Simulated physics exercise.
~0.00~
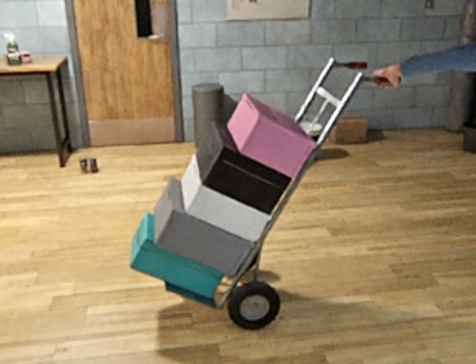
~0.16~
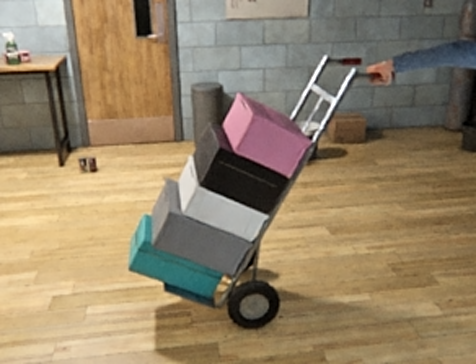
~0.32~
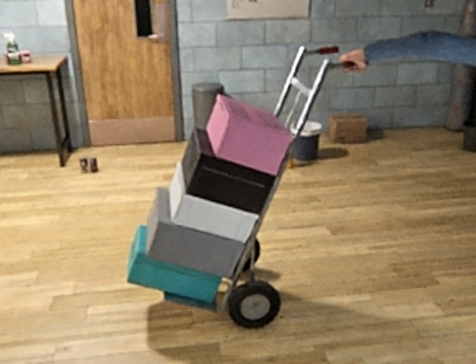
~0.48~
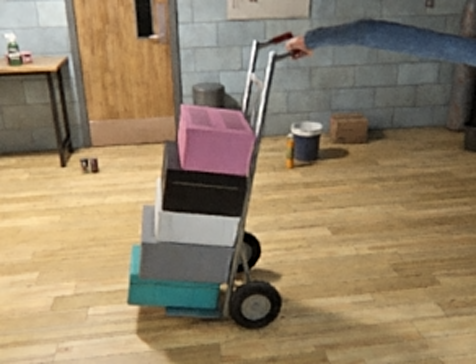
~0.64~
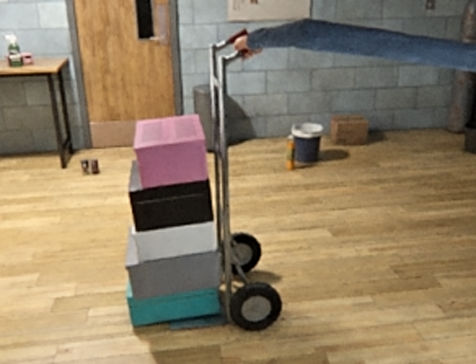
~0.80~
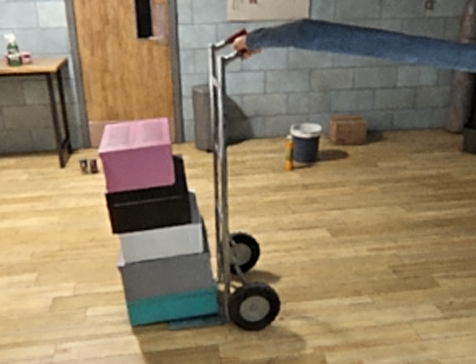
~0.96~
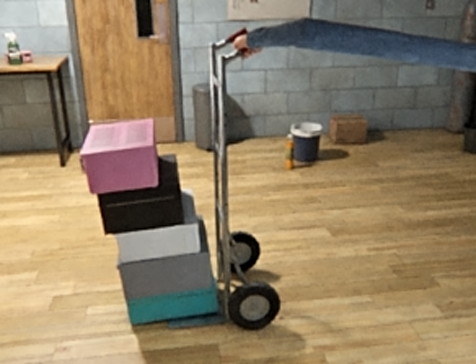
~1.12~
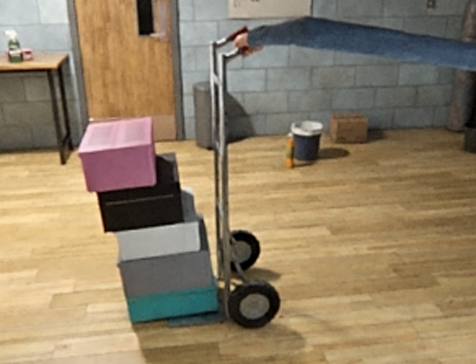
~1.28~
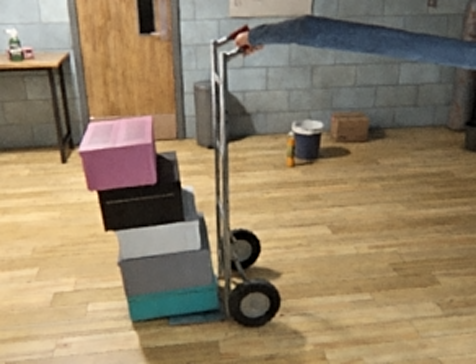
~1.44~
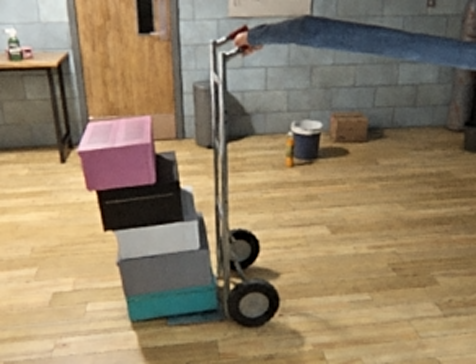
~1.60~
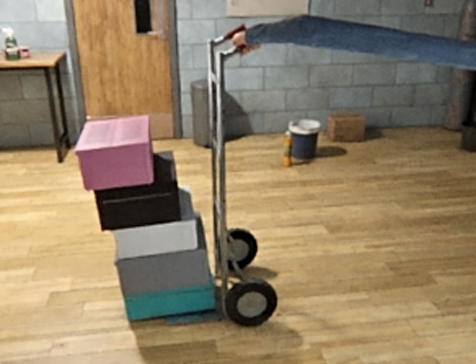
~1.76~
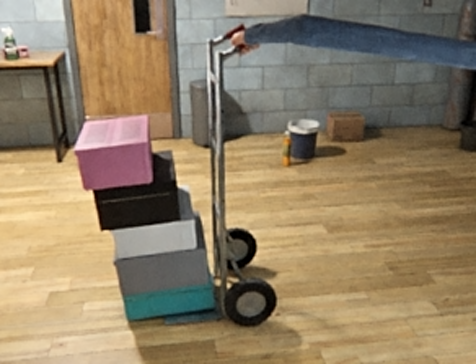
At the start, a hand at the right holds a tilted sack truck loaded with a turquoise toolbox at the bottom, then a grey tote, a white tote, a black toolbox and a pink tote on top. The arm pushes the handles to the left, swinging the truck upright until it stops abruptly. The upper boxes keep sliding left, away from the frame, with the pink tote shifting farthest. The stack settles without toppling, its top leaning out in steps over the lower boxes, while the hand keeps holding the upright truck.
